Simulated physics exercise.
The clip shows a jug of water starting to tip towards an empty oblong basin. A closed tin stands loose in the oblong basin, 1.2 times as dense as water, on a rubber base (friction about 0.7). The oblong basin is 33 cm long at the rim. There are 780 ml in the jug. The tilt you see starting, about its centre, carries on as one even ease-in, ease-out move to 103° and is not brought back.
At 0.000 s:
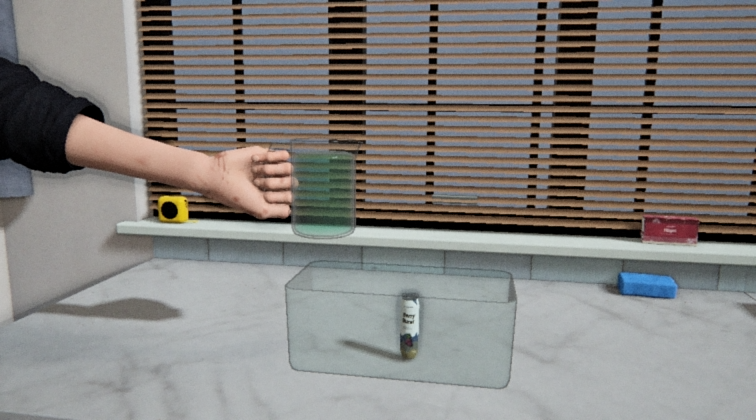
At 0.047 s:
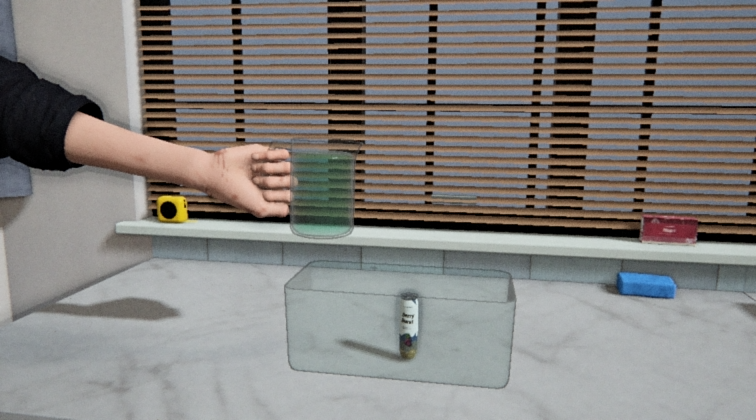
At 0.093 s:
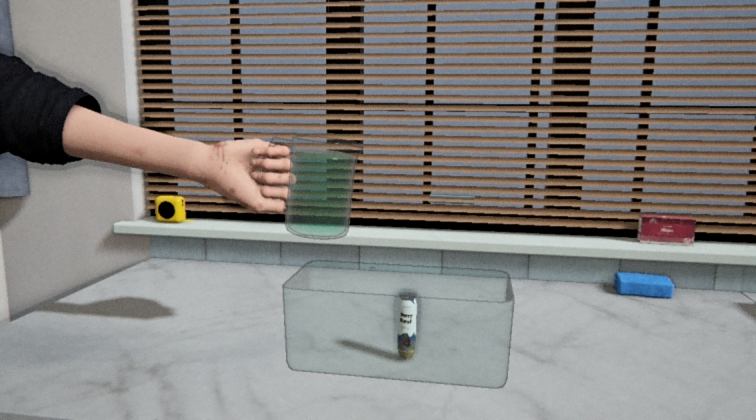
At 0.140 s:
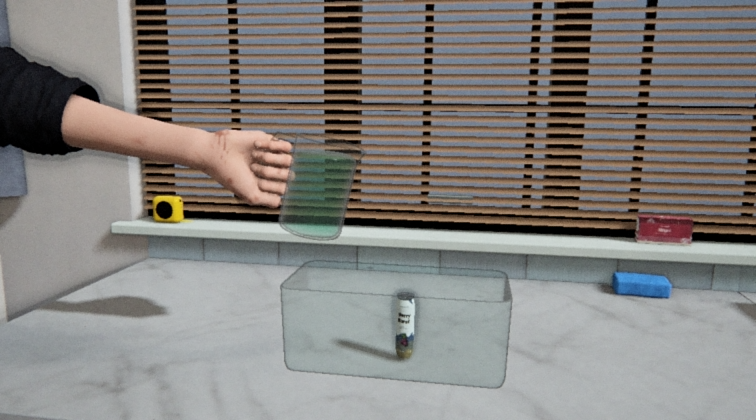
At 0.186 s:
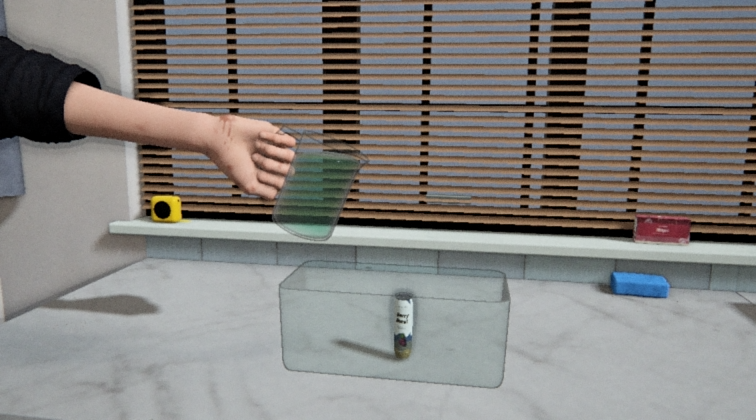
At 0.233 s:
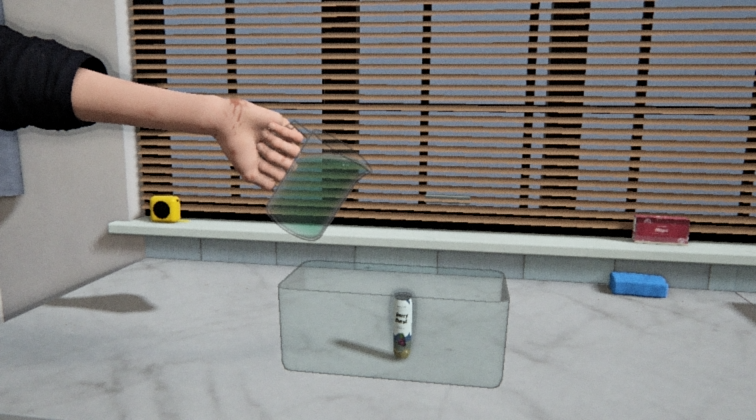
A clear jug of green-tinted water, gripped by a hand reaching in from the left, tilts slowly at first and then faster, its top leaning rightward. It hangs above a clear oblong basin holding a small upright container with a white label, on a pale marble counter seen from the front. Behind are wooden blinds, a yellow object left, and red and blue items right, while the view drifts very slightly.
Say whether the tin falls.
It remains upright.
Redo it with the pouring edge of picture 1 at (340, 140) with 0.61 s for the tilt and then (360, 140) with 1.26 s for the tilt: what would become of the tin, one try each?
First it topples; then it remains upright.
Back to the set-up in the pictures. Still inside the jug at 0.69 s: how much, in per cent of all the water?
Some 28 per cent.
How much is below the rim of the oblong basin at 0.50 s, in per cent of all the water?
Some 10 per cent.
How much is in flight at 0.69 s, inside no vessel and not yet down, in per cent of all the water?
Some 20 per cent.
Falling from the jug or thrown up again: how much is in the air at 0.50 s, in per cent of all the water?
Some 22 per cent.
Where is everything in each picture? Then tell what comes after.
It leans 0°; its right rim is at (362, 142); the water meets the walls at (296, 153) and (354, 155); the oblong basin's rim runs from (299, 274) to (513, 287); the tin's top is at (410, 299), in the first frame.
It leans 2°; its right rim is at (362, 143); the water meets the walls at (296, 152) and (355, 155), in the second frame.
It leans 6°; its right rim is at (364, 146); the water meets the walls at (296, 151) and (355, 157), in the third frame.
It leans 13°; its right rim is at (366, 152); the water meets the walls at (297, 154) and (357, 159), in the fourth frame.
It leans 22°; its right rim is at (370, 160); the water meets the walls at (292, 169) and (361, 160), in the fifth frame.
It leans 33°; its right rim is at (373, 171); the water meets the walls at (286, 177) and (370, 165), in the sixth frame.
By 0.50 s the tilt is 94° and 69 per cent is still to pour; the tin stands where it began.
By 0.69 s the tilt is 103° and 28 per cent is still to pour; the tin stands where it began.
By 0.89 s the tilt is 103° and 8 per cent is still to pour; the tin stands where it began.
By 1.11 s the tilt is 103° and 1 per cent is still to pour; the tin stands where it began.
At rest the tin stands where it began.
